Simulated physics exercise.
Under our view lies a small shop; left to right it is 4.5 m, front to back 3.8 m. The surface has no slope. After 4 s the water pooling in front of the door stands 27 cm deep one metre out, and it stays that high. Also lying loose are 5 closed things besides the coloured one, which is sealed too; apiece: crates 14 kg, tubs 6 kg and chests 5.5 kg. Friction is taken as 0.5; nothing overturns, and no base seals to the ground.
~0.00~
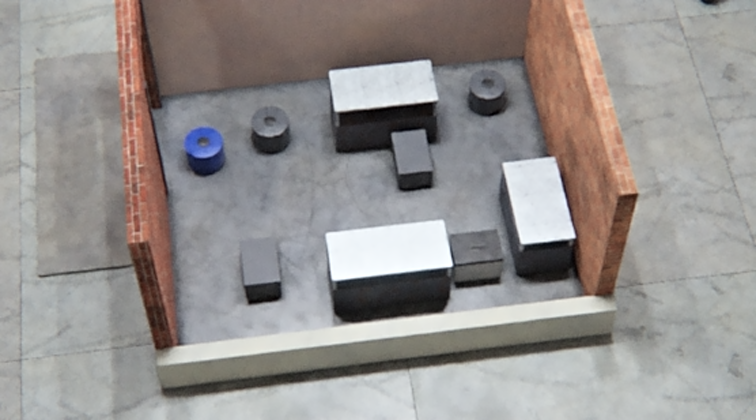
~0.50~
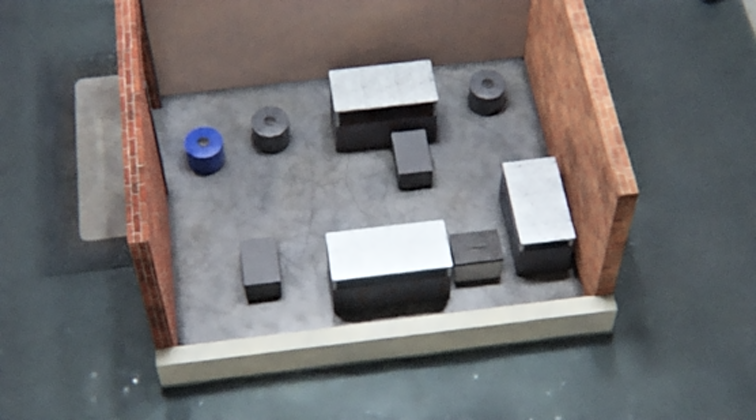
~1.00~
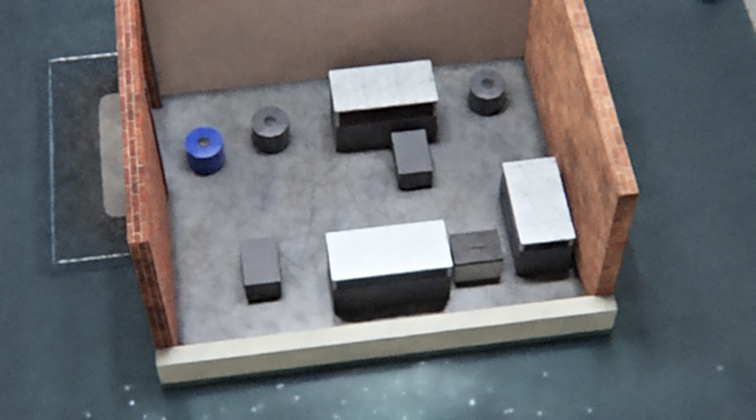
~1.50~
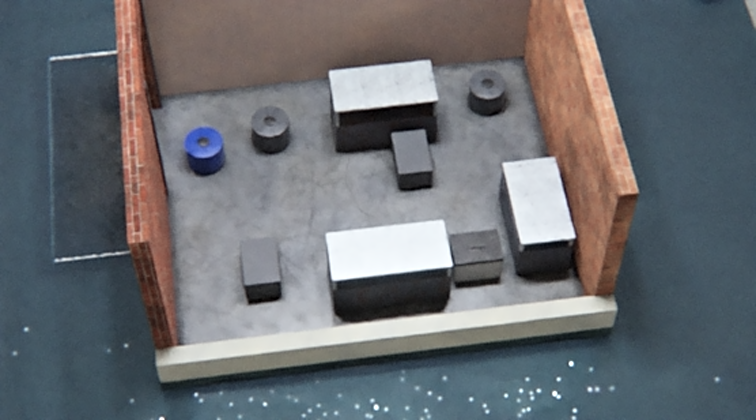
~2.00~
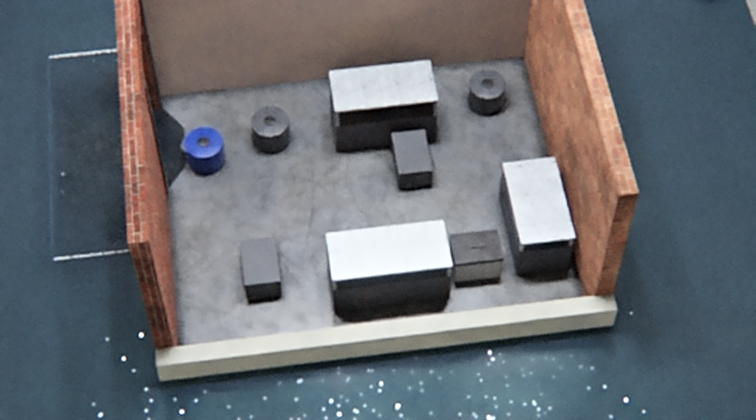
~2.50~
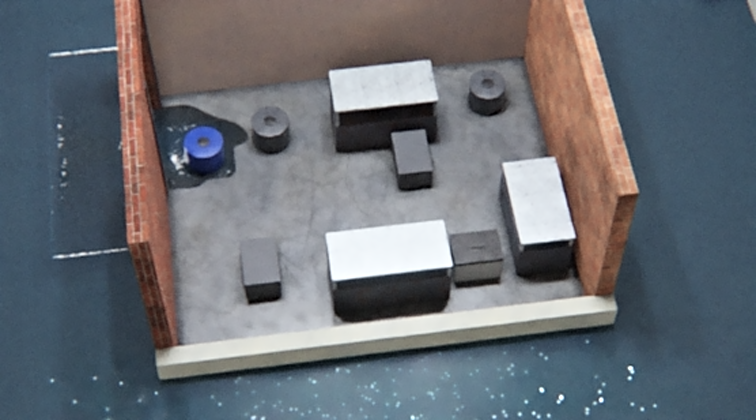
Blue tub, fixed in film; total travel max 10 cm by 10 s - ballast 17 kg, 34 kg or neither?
Neither.
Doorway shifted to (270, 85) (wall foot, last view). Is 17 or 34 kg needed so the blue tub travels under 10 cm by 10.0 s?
Well, then the greater option is needed.
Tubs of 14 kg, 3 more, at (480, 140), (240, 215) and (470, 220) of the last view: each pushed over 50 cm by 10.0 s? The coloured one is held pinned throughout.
Answer by position: Inside the range; outside the range; inside the range.
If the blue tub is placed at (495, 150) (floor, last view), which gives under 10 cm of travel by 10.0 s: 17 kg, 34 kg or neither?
Note: Heavier only OK.
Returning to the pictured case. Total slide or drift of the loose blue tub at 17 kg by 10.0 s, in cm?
Roughly 400 cm.
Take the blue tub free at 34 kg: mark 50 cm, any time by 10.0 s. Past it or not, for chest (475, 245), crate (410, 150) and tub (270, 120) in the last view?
Falls short; exceeds it; exceeds it.
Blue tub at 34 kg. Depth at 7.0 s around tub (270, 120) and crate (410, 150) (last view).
Depth approx. 5 cm / 0 cm.
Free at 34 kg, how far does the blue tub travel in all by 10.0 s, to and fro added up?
Total path: Around 60 cm.
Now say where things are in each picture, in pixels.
The blue tub at (204, 142) rests on the ground; 0.0 m2 under water; 0 of 6 have shifted, in the first frame.
The blue tub at (204, 142), on the bottom; 0.0 m2 under water; 0 of 6 have shifted, in the second frame.
The blue tub at (204, 142), on the bottom; 0.0 m2 under water; 0 of 6 have shifted, in the third frame.
The blue tub at (204, 142), on the bottom; 0.0 m2 under water; 0 of 6 have shifted, in the fourth frame.
The blue tub at (204, 142), on the bottom; water covers 0.2 m2; 0 of 6 have shifted, in the fifth frame.
The blue tub at (204, 142), on the bottom; water covers 0.7 m2; 0 of 6 have shifted, in the sixth frame.
After 3.5 s the blue tub would be 29 cm from its start with 17 kg and 0 cm from its start with 34 kg; 8 cm of water round it then.
After 4.5 s the blue tub would be 82 cm from its start with 17 kg and 11 cm from its start with 34 kg; 9 cm of water round it then.
After 7.0 s the blue tub would be 212 cm from its start with 17 kg and 40 cm from its start with 34 kg; 10 cm of water round it then.
After 10.0 s the blue tub would be 363 cm from its start with 17 kg and 63 cm from its start with 34 kg; 12 cm of water round it then.
